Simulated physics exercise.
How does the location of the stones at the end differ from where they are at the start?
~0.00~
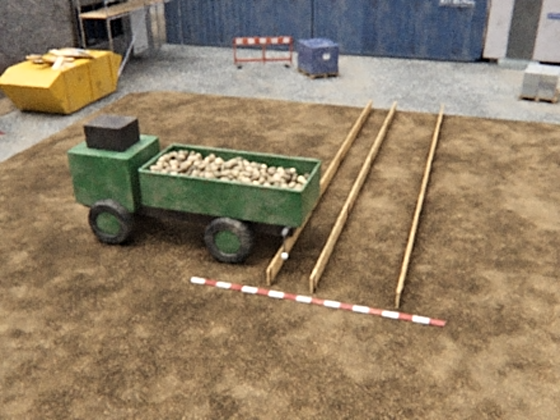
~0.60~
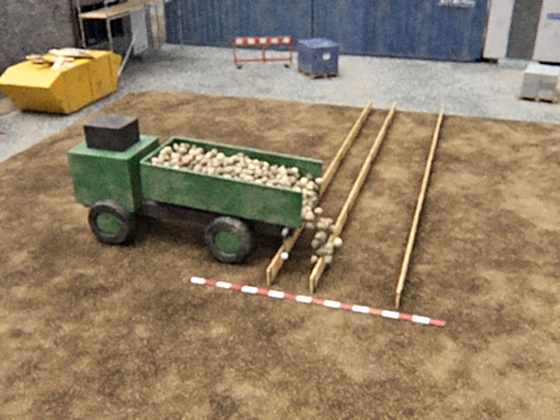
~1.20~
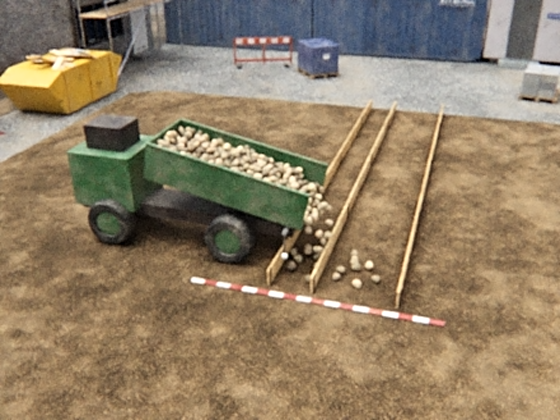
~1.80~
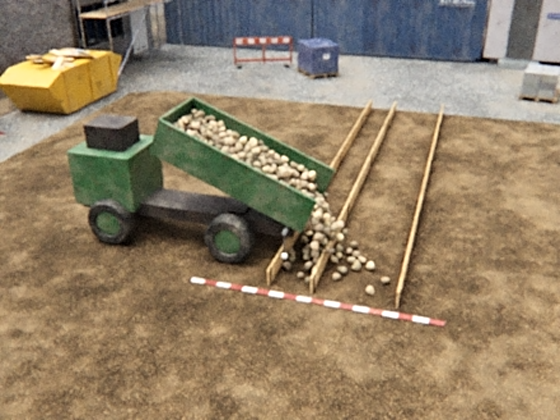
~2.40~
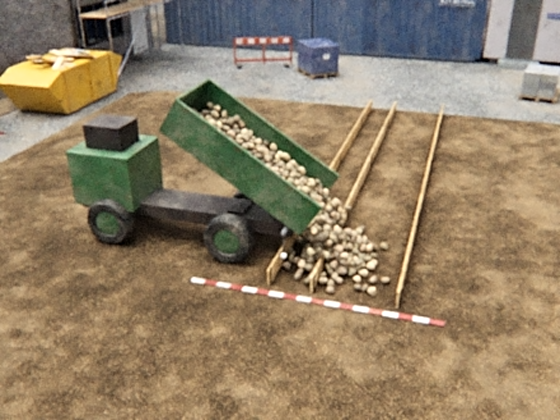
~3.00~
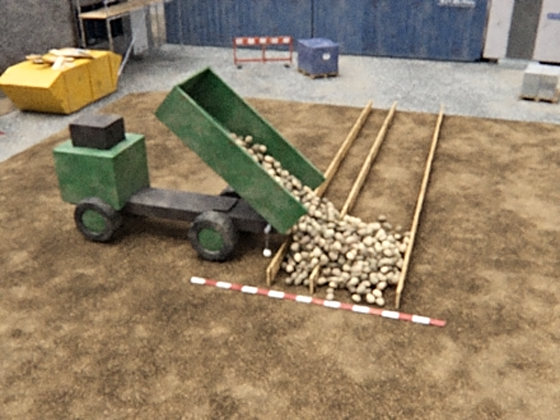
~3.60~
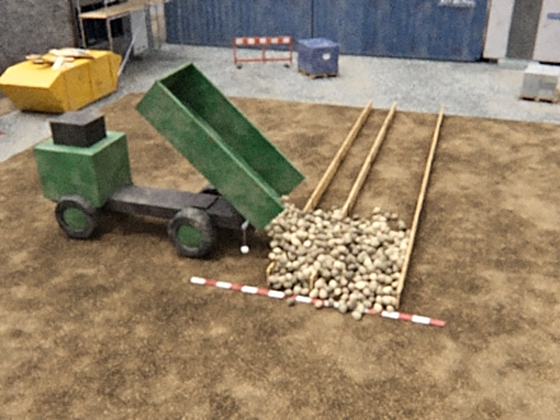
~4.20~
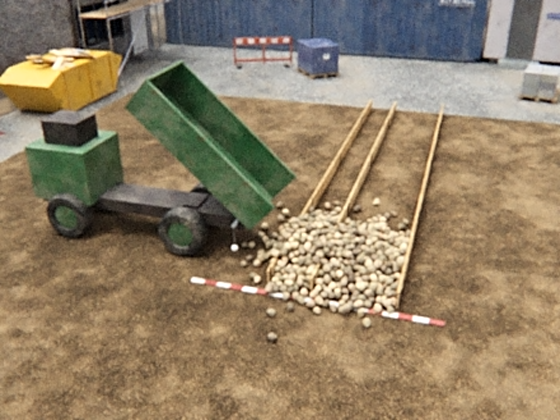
At the start the stones fill the bed of the green truck. At the end they lie in a heap on the ground to the right of it, mostly between the wooden boards at their near ends.
